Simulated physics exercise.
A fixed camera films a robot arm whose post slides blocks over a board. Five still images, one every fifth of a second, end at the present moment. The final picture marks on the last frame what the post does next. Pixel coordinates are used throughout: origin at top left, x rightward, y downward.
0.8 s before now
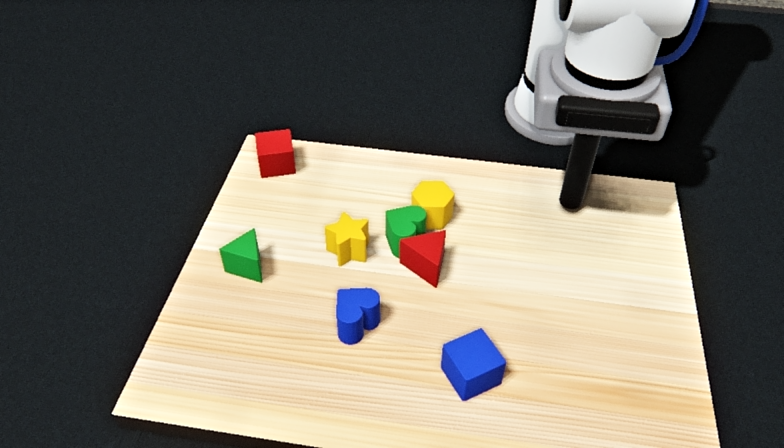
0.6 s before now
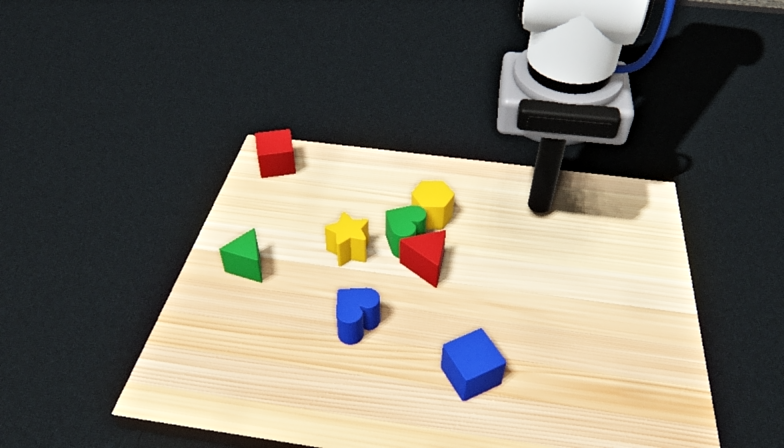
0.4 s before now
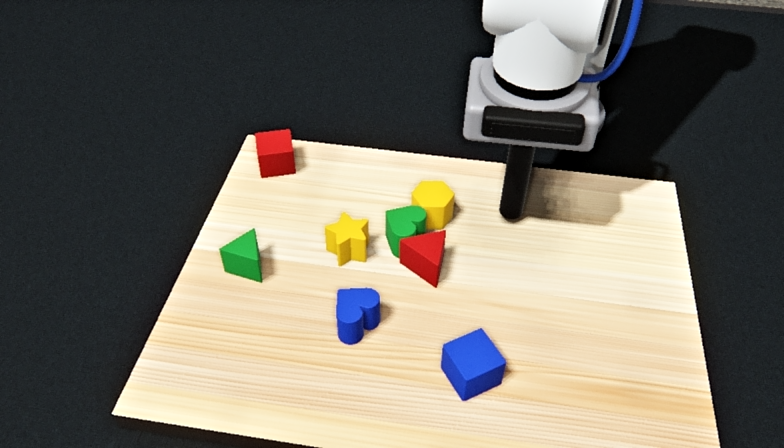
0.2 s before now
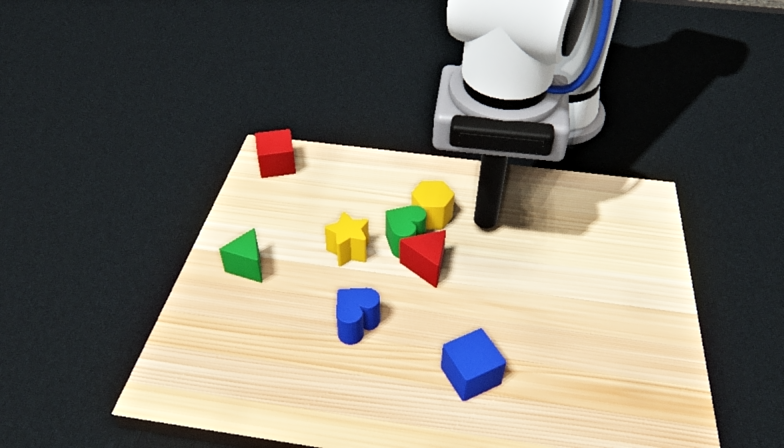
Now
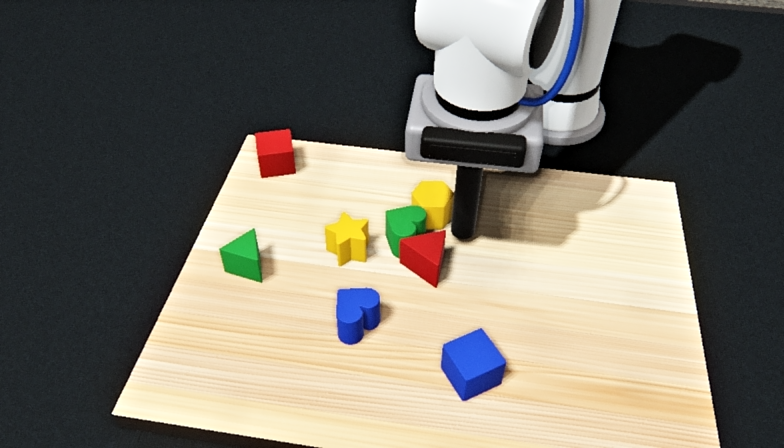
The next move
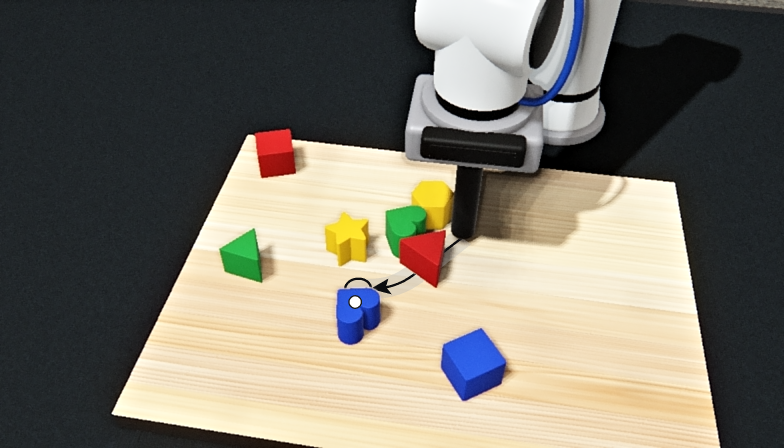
A white robot arm with a black post stands over the far edge of a pale wooden board on a dark surface, seen from above at an angle by a still camera. A red cube and green triangle lie at left, a yellow star, green heart, yellow hexagon and red triangle near the middle, a blue heart and cube nearer. The arm moves the post left and slightly nearer, beside the central cluster, while the blocks stay still.
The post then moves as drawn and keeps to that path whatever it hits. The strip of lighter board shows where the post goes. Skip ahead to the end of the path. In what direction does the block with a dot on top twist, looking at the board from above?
Spins clockwise.
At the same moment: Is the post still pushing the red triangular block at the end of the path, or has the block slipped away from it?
It comes off the post's front.
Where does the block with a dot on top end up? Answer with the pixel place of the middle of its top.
Close to (337, 331).
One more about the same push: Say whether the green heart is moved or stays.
That block remains where it is.
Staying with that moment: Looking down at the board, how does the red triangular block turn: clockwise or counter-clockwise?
From above, it turns counterclockwise.
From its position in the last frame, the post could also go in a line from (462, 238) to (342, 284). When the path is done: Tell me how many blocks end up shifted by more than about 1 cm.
By the end, two blocks will have moved.
Path on the board, from (462, 238) over (433, 260) and (401, 282) to (358, 289); the dot is on the blue heart.
The first path, step by step. One third of the way, post (432, 254); red triangular block (408, 261).
Two thirds of the way, post (400, 276); blue heart (347, 310); red triangular block (379, 288), turned 20° anticlockwise.
At the end, post (358, 282); blue heart (337, 331), turned 25° clockwise; green heart in place; red triangular block (361, 295), turned 70° anticlockwise.
